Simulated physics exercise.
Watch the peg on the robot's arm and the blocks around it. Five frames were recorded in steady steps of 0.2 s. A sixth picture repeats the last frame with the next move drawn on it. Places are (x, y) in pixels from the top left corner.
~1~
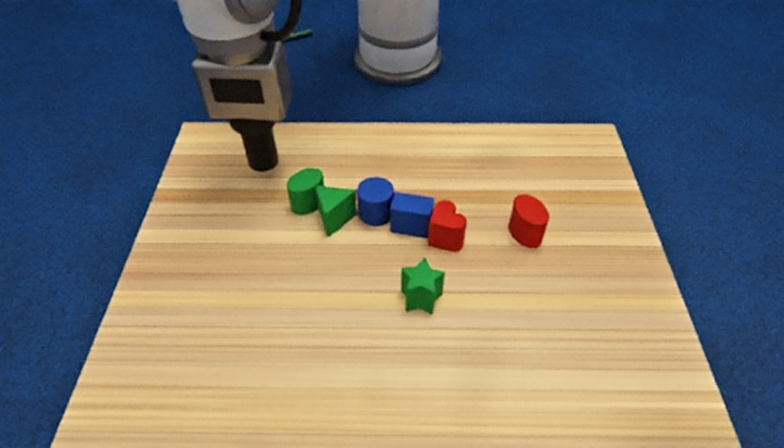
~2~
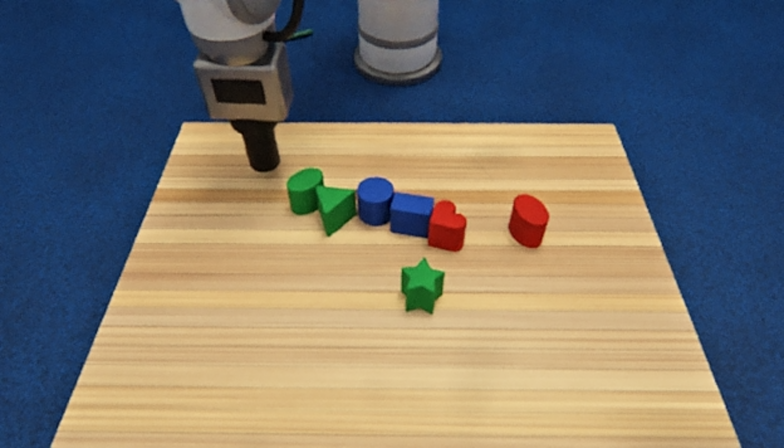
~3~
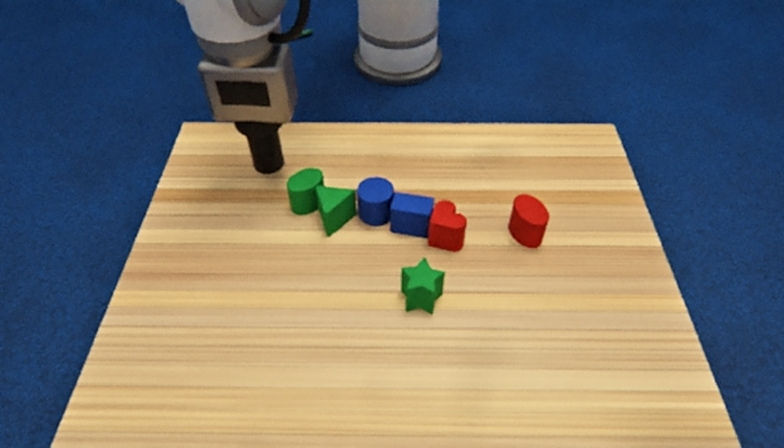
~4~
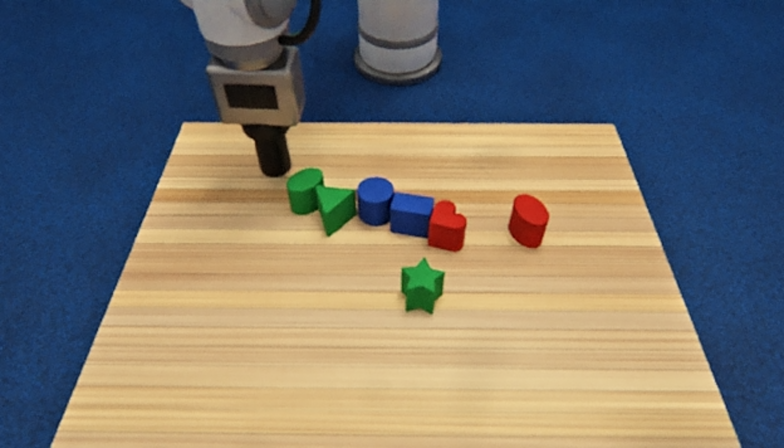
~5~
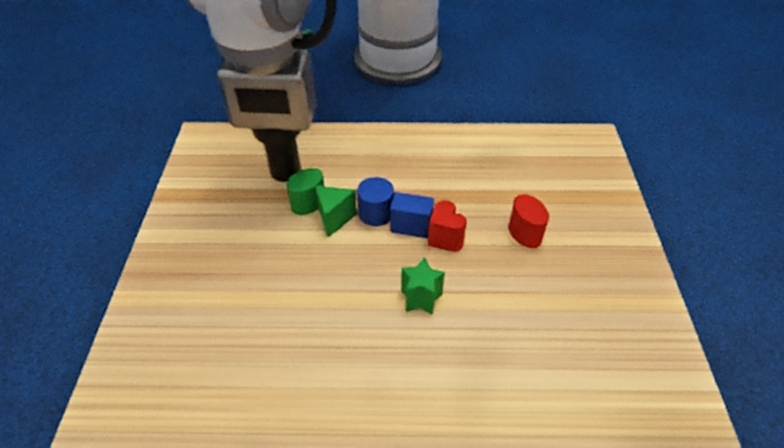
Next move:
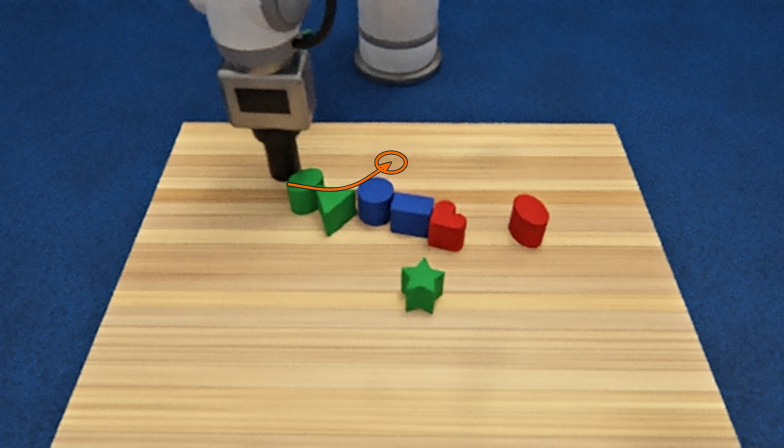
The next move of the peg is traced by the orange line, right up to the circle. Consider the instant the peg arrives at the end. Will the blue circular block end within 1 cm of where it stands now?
Final answer: Yes.
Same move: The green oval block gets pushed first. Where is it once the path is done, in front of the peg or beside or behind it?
The peg no longer has it in front.
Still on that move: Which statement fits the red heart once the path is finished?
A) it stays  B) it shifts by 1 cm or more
That would be A.
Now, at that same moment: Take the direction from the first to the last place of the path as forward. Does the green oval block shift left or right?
The shift is to the right of that direction.
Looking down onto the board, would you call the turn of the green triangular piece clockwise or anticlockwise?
In a top view, it turns counterclockwise.
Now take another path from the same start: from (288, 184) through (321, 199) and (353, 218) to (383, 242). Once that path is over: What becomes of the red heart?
My prediction: It moves.
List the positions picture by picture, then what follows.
In the first frame, peg's lower end (264, 162); green oval block (305, 179); green triangular piece (332, 196); blue circular block (375, 189); red heart (448, 215).
In the second frame, peg (265, 162); blocks still.
In the third frame, peg (269, 164); blocks still.
In the fourth frame, peg (276, 167); blocks still.
In the fifth frame, peg (286, 171); green oval block (305, 179); green triangular piece (332, 196); blue circular block (375, 189); red heart (448, 215).
Drawn move, from (288, 184) by way of (326, 190) and (363, 181) to (391, 162).
What follows on the original path. One third of the way, peg (325, 177); green oval block (314, 187), turned 55° clockwise; green triangular piece (335, 203), turned 30° anticlockwise.
Two thirds of the way, peg (363, 168); green oval block (314, 187), turned 55° clockwise; green triangular piece (335, 203), turned 30° anticlockwise.
At the end, peg (391, 150); green oval block (314, 187), turned 55° clockwise; green triangular piece (335, 203), turned 30° anticlockwise; blue circular block still; red heart still.
